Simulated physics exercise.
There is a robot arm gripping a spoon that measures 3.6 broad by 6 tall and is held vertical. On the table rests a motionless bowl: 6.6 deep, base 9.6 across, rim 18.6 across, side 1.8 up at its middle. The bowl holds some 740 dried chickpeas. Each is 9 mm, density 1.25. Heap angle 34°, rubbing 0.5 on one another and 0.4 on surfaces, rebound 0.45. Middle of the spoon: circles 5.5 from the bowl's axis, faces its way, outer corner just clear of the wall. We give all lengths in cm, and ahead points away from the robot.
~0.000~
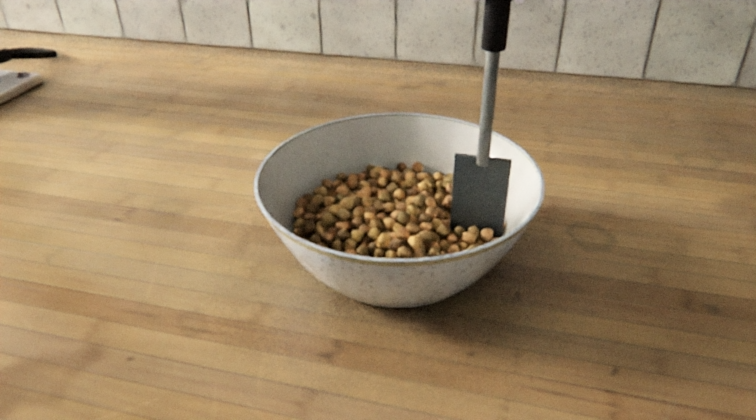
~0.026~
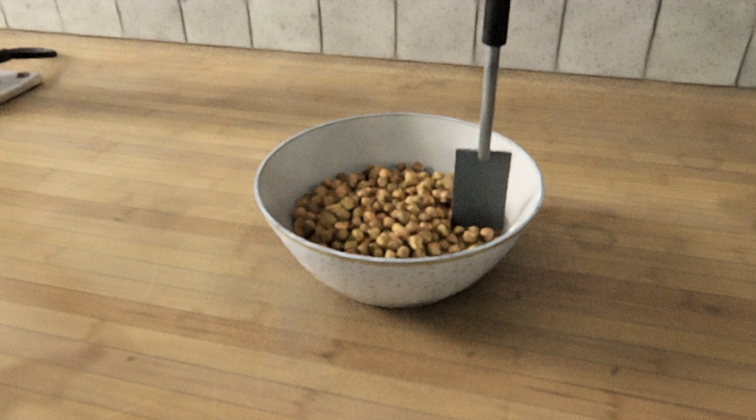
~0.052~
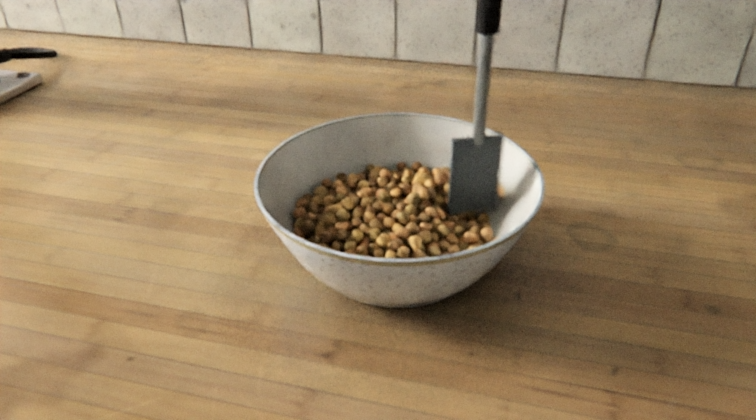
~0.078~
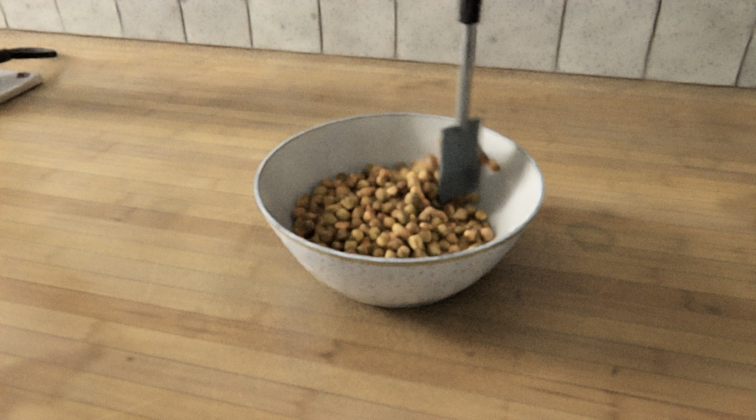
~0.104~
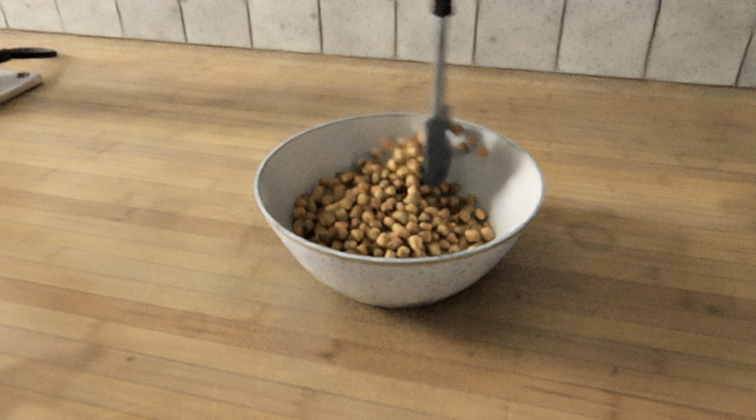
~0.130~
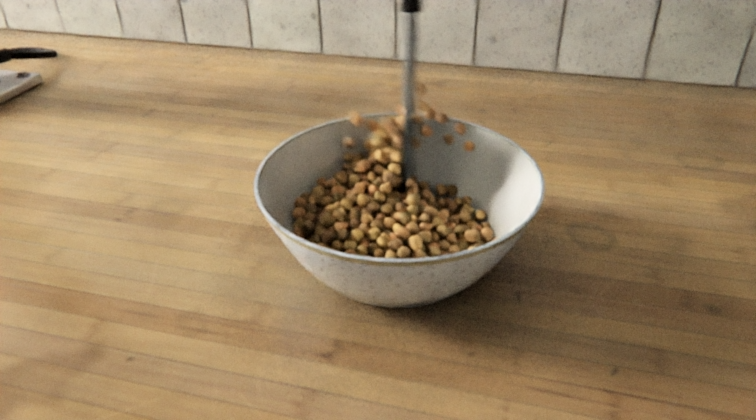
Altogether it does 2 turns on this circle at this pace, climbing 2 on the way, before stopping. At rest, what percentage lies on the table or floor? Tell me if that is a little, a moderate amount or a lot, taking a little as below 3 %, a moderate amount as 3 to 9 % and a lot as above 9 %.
A lot, above 9 %.
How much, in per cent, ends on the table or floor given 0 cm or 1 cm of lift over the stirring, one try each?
Near 30 in a hundred, then near 20 in a hundred.
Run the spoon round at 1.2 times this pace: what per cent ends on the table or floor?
That gives about 15 percent.
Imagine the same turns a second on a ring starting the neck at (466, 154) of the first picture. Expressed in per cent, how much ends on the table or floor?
I'd say around 20 per cent.
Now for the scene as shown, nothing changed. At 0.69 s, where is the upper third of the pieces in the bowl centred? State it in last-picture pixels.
Roughly pixel (405, 219).
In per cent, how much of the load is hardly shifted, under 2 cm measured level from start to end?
About 65 percent.
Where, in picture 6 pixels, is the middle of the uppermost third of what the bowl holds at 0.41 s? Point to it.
The top third is centred near (439, 228) in the last picture.
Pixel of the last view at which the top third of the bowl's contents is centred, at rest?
Estimated centre: (407, 219).
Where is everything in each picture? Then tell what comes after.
Spoon neck at (485, 135), 0° round; upper third of the load around (396, 214), from x 300 to 500, top at y 170; 743 in the bowl, in the first frame.
Spoon neck at (486, 129), 7° round; upper third of the load around (397, 214), from x 300 to 500, top at y 170, in the second frame.
Spoon neck at (480, 116), 28° round; upper third of the load around (398, 211), from x 300 to 500, top at y 165, in the third frame.
Spoon neck at (463, 103), 50° round; upper third of the load around (398, 209), from x 300 to 495, top at y 140, in the fourth frame.
Spoon neck at (439, 94), 73° round; upper third of the load around (394, 203), from x 300 to 495, top at y 115, in the fifth frame.
Spoon neck at (410, 89), 95° round; upper third of the load around (385, 201), from x 300 to 495, top at y 85; 742 in the bowl, 1 in flight or on the tool, in the sixth frame.
After 0.41 s, 338° round, highest piece 10 above the table; 665 in the bowl, 48 on the table or floor, 30 in flight or on the tool.
After 0.69 s, 221° round, highest piece 6 above the table; 646 in the bowl, 97 on the table or floor.
After 1.03 s, 0° round, highest piece 5 above the table; 646 in the bowl, 97 on the table or floor.
After 1.73 s, 0° round, highest piece 5 above the table; 646 in the bowl, 97 on the table or floor.
At rest, 646 in the bowl, 97 on the table or floor. That is 13 % on the table or floor.
